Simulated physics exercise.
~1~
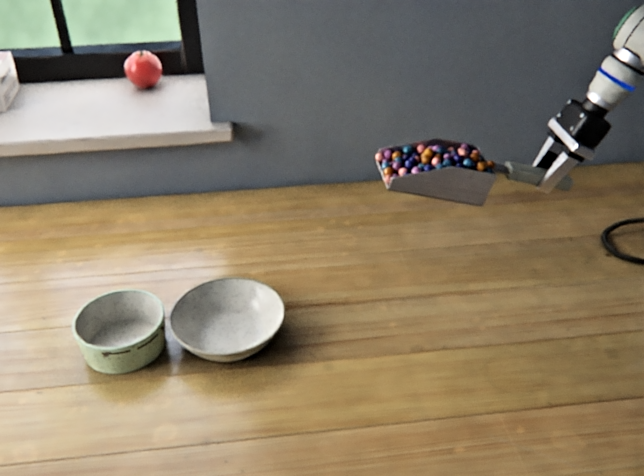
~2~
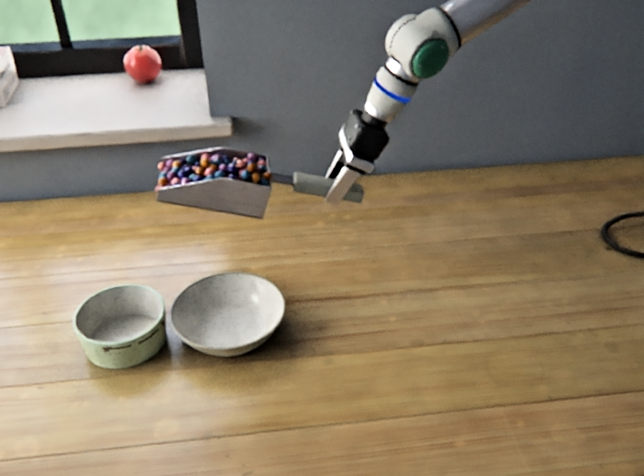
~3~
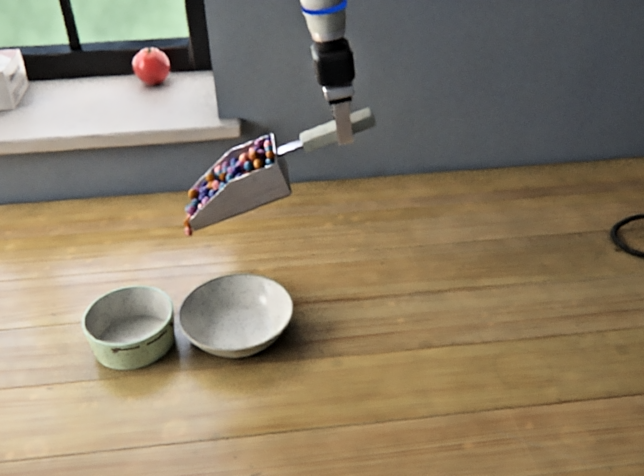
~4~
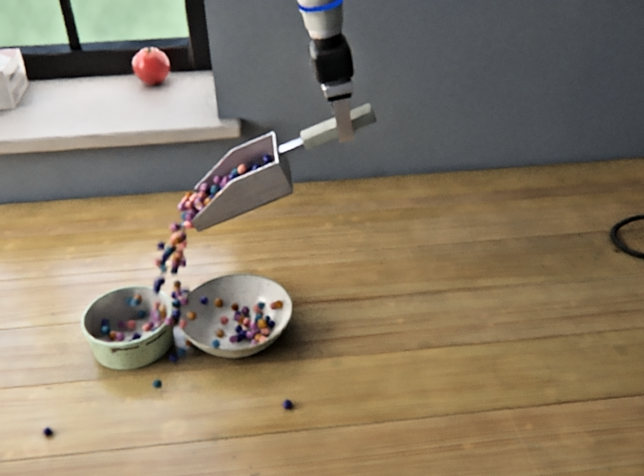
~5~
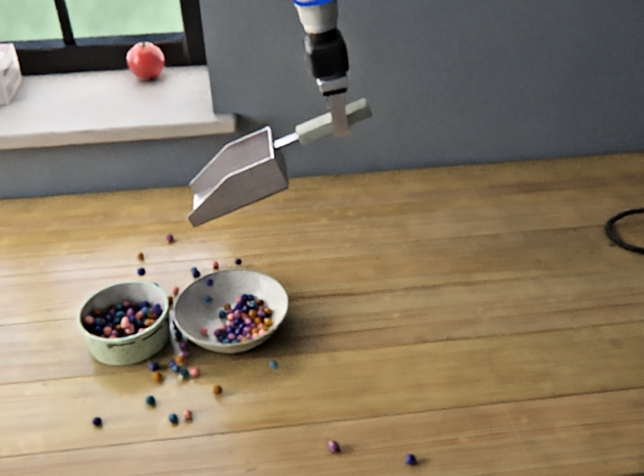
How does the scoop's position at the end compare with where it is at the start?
At the start the scoop is well to the right of the two bowls, and by the end it is farther left, hanging above and just behind them.
